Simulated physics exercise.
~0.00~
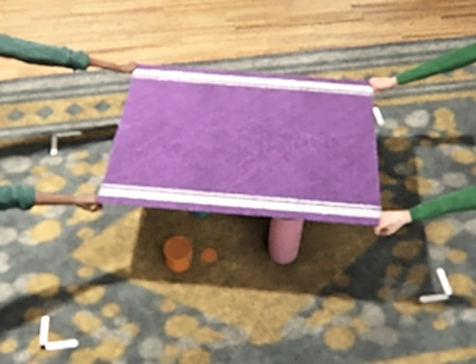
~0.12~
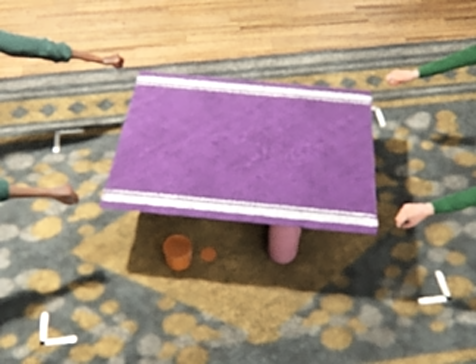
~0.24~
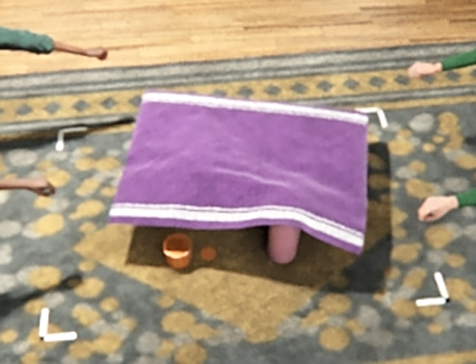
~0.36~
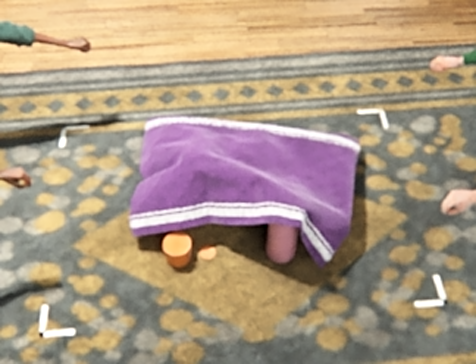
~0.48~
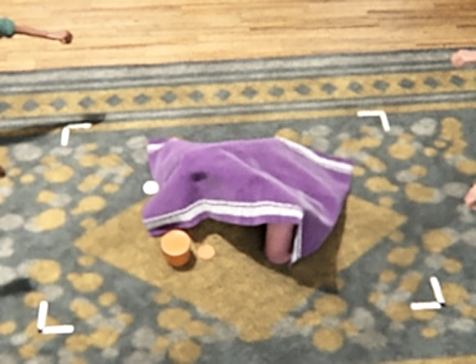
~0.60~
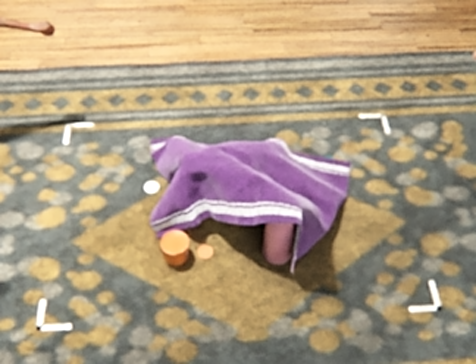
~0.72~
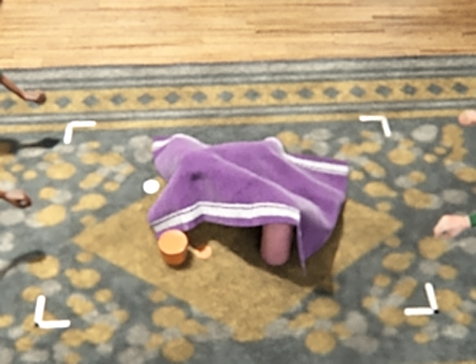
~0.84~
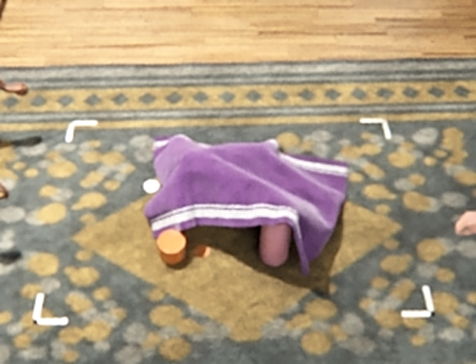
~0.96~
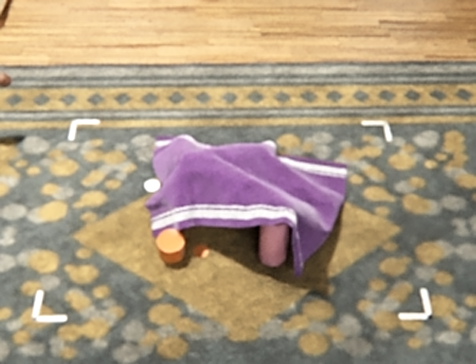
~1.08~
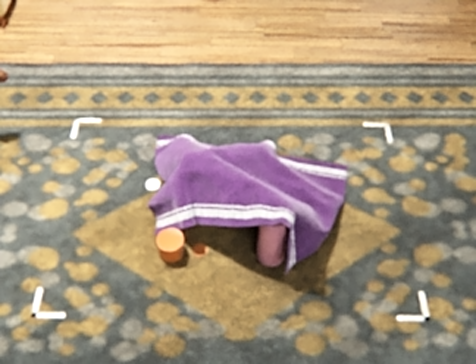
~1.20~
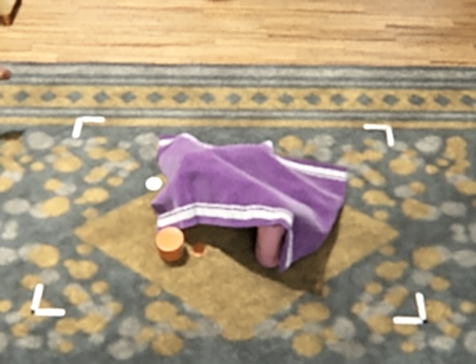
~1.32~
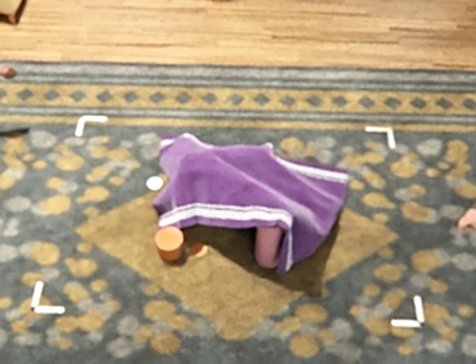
A purple blanket released by four hands drops and drapes over objects on the rug.
